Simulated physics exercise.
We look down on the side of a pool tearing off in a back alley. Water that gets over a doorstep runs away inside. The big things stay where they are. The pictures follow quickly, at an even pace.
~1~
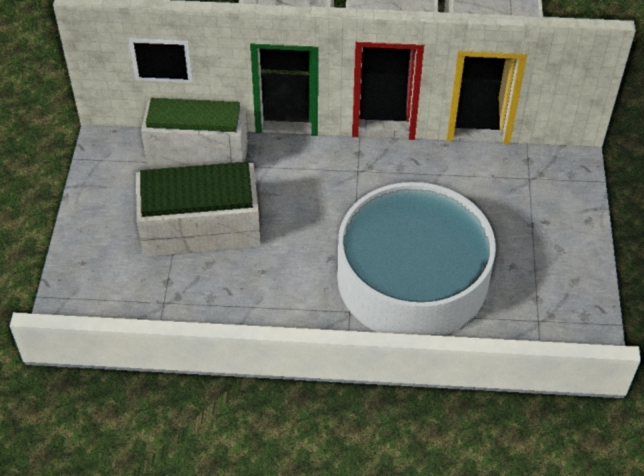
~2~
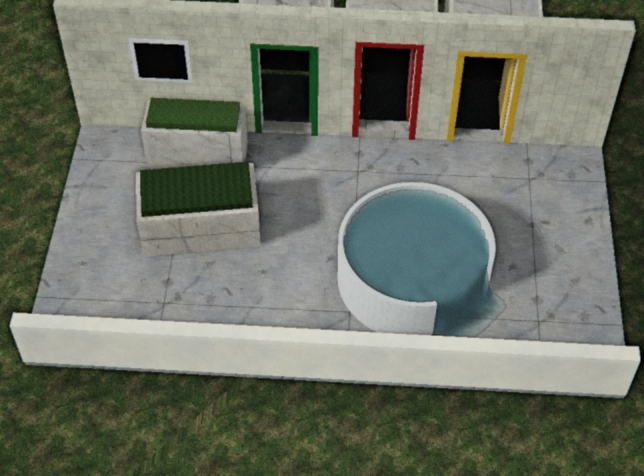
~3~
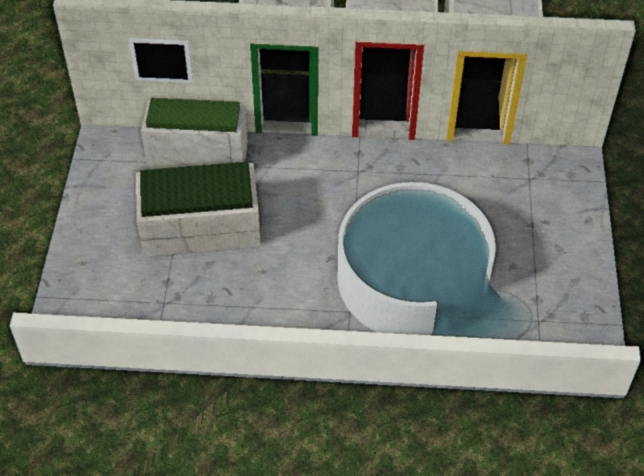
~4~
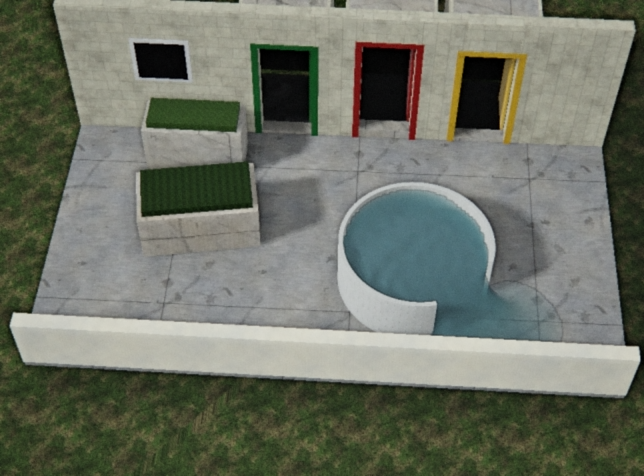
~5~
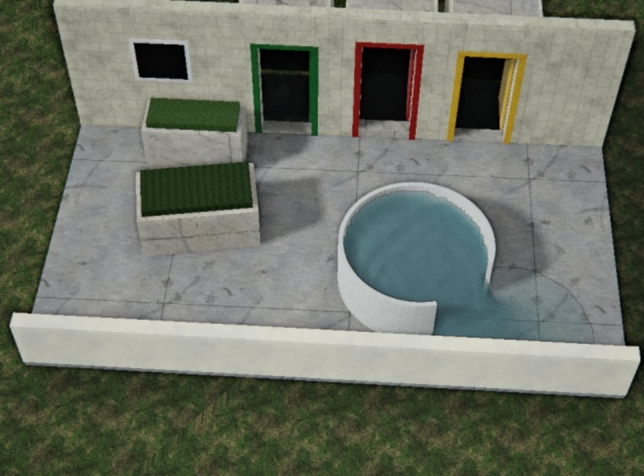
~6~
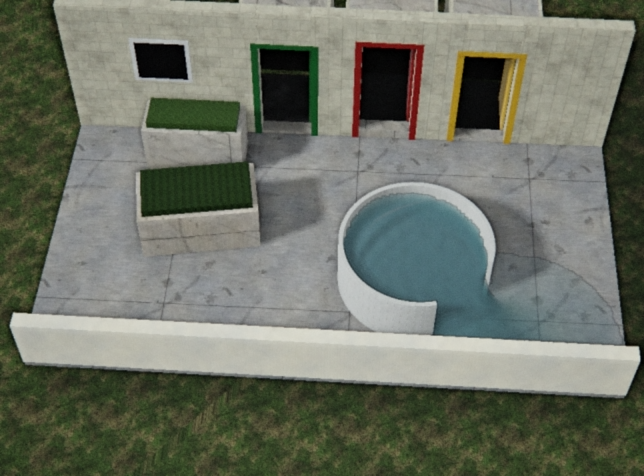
The side of a round white pool tore open at the lower right, and blue water poured through the gap, spreading rightward across the pale paving between the low front wall and the colored doorways.
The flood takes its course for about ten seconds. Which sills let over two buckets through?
The red door stays under that; the green door stays under that; the yellow door stays under that.
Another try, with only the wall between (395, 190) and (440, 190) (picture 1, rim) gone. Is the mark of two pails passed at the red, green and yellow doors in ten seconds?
In short: The red door takes more; the green door takes more; the yellow door takes more.
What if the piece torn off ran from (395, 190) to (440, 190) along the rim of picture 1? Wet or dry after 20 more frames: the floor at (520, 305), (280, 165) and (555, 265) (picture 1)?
One after the other: Free of water, under water, not flooded.
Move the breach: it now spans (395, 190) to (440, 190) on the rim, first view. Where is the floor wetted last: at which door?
Last comes the green-painted one.
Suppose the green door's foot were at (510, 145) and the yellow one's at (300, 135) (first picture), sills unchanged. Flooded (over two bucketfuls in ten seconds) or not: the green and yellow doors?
One by one: Green door holds; yellow door is under.
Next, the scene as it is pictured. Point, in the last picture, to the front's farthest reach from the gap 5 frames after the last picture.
I would point to (222, 350).
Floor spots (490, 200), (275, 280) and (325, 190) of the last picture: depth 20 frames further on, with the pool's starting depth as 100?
About 0, 2 and 0 per cent.
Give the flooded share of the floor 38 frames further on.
Roughly 35 per cent.
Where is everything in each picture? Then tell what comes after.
The first picture shows still water in the round pool at (416, 245).
In the second picture, the front is at (501, 304), out from the gap at (466, 310).
In the third picture, the front is at (524, 308), out from the gap at (465, 312).
In the fourth picture, the front is at (556, 338), out from the gap at (465, 314).
In the fifth picture, water pours out at (465, 314) and has run to a hidden place.
In the sixth picture, the front is at a hidden place, out from the gap at (465, 313).
A moment on, water covers 15 % of the floor; the red door not reached, the green door not reached, the yellow door not reached.
Next, water covers 20 % of the floor; the red door not reached, the green door not reached, the yellow door not reached.
Then, water covers 40 % of the floor; the red door not reached, the green door not reached, the yellow door not reached.
Later, water covers 35 % of the floor; the red door not reached, the green door not reached, the yellow door not reached.
In the end, water covers 35 % of the floor; the red door not reached, the green door not reached, the yellow door not reached.
